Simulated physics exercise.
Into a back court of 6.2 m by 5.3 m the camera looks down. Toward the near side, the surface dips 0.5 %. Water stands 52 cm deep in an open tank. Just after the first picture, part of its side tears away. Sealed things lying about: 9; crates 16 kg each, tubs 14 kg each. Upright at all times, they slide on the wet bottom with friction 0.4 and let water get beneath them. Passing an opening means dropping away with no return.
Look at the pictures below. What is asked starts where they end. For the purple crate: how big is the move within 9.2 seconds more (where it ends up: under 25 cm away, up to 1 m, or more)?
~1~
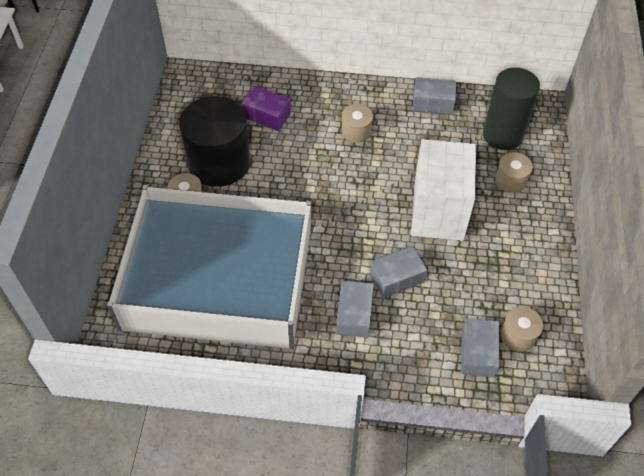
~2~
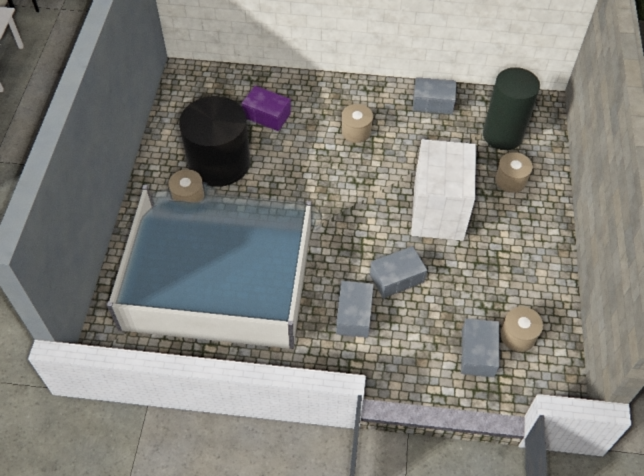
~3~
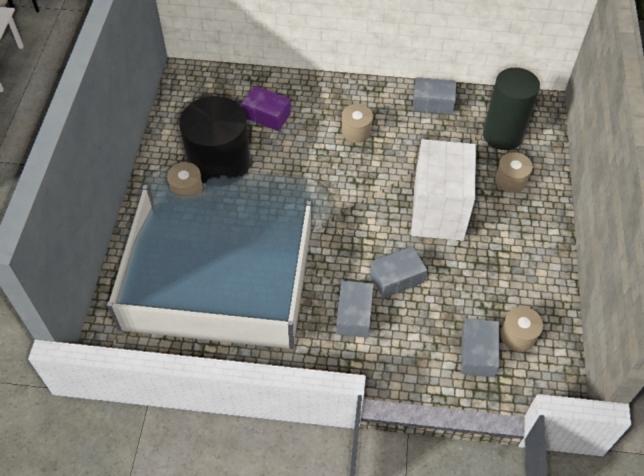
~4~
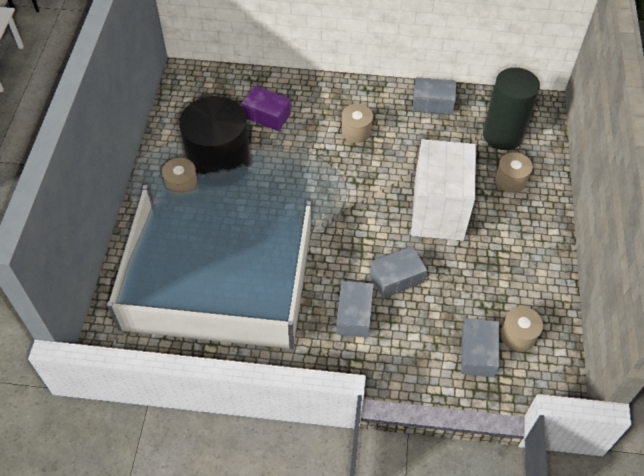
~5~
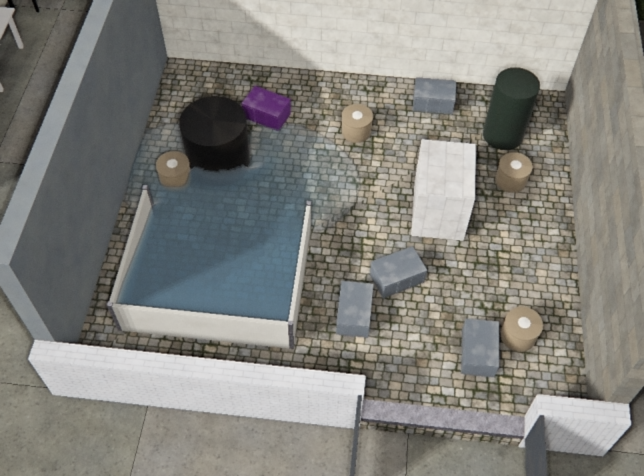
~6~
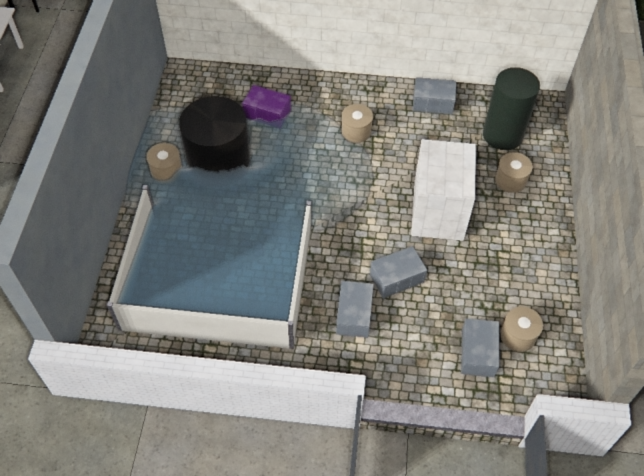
Movement: Big.
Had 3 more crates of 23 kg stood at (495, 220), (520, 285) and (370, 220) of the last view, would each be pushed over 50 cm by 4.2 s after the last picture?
Answers, first to last: Not exceeding, not exceeding, not exceeding.
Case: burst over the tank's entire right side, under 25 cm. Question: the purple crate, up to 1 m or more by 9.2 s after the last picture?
Outcome for the purple crate: It remains nearly still.
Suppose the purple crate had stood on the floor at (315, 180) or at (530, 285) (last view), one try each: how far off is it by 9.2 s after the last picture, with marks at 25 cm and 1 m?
First it is swept away, then it is swept away.
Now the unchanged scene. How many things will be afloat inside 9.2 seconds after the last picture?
I get 5.
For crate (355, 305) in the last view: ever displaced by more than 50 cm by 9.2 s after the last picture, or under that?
It stayed inside.
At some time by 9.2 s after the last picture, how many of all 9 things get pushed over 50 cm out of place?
Counting them up, I find 8.
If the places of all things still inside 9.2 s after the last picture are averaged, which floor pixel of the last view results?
At about (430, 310).
Then, 1.2 s after the last picture the purple crate is near (243, 56), 1.0 m from its start, afloat; 0 of 9 are out; 3 afloat.
Then, 3.8 s after the last picture the purple crate is near (288, 155), 1.1 m from its start, afloat; 0 of 9 are out; 4 afloat.
Then, 6.2 s after the last picture the purple crate is near (375, 210), 2.5 m from its start, afloat; 0 of 9 are out; 3 afloat.
Then, 9.2 s after the last picture the purple crate is near (375, 337), 4.1 m from its start, afloat; 0 of 9 are out; 5 afloat.
